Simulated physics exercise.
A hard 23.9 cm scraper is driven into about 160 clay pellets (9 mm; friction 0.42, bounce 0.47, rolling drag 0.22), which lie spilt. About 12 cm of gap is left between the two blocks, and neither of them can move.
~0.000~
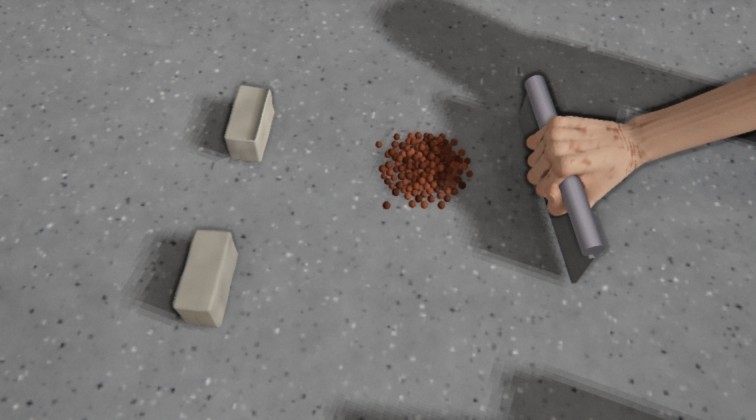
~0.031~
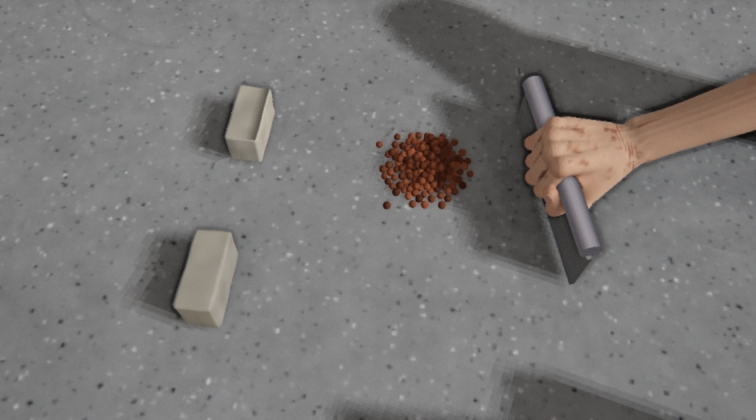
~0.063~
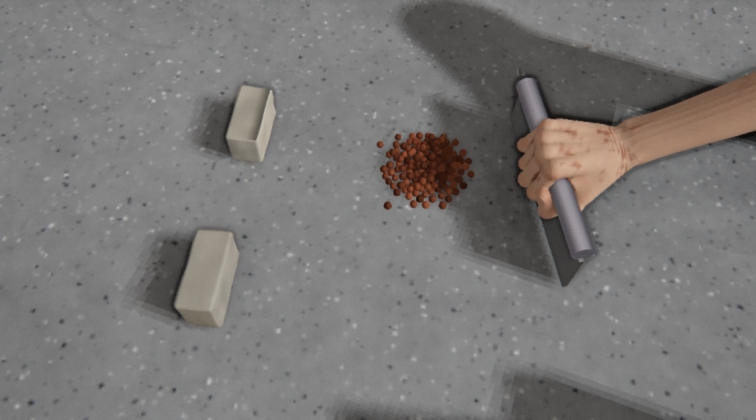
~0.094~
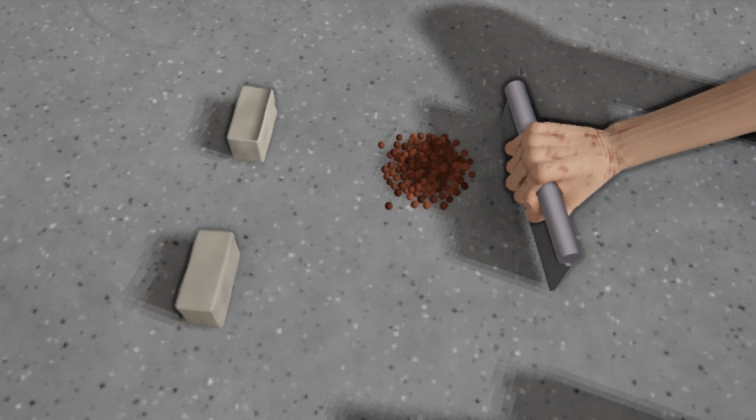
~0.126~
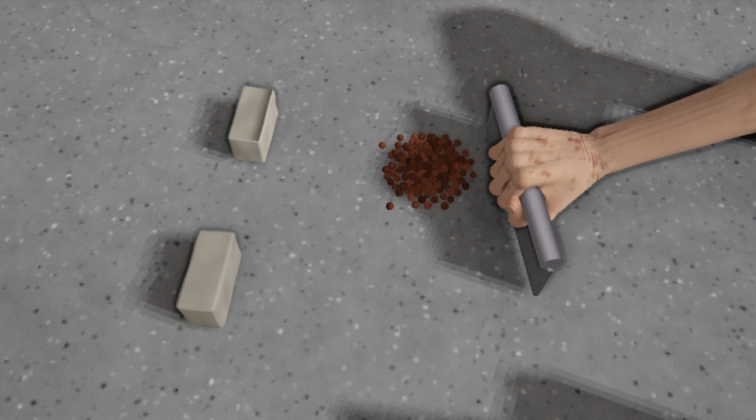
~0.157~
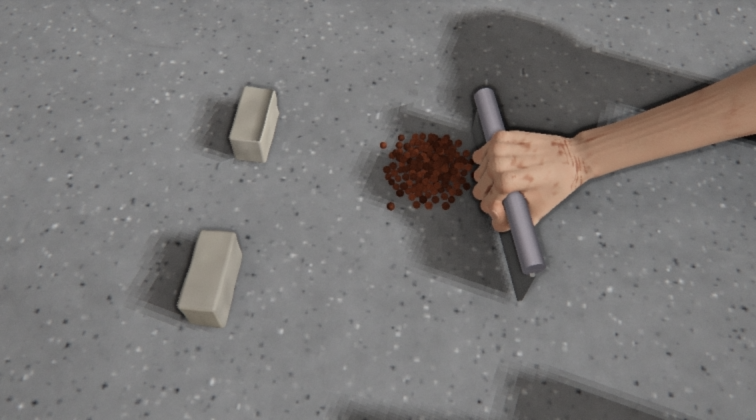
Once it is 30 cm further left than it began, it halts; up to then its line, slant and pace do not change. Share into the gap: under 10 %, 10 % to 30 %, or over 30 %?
In the gap, the share passes three tenths.
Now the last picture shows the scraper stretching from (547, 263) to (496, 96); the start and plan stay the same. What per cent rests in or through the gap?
Gap share at rest - 20 %.
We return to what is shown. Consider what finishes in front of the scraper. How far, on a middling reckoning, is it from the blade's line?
About 5 cm.
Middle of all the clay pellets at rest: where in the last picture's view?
It settles with its middle around (258, 210).
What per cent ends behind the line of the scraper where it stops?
Estimate: Close to 25 %.
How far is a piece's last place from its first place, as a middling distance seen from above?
About 24 cm.
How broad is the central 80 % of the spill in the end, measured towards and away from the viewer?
Roughly 20 cm.
After 0.38 s, scraper 22 cm from its start, spill 17 cm wide; round the far block 5 %, held up before the blocks 95 %.
Then, at 0.60 s, scraper 33 cm from its start, spill 22 cm wide; in or through the gap 30 %, round the far block 5 %, held up before the blocks 65 %.
Then, at 0.79 s, scraper 33 cm from its start, spill 23 cm wide; in or through the gap 40 %, round the far block 5 %, held up before the blocks 55 %.
In the end, at 1.0 s, in or through the gap 40 %, round the near block 0 %, round the far block 5 %, held up before the blocks 55 %.
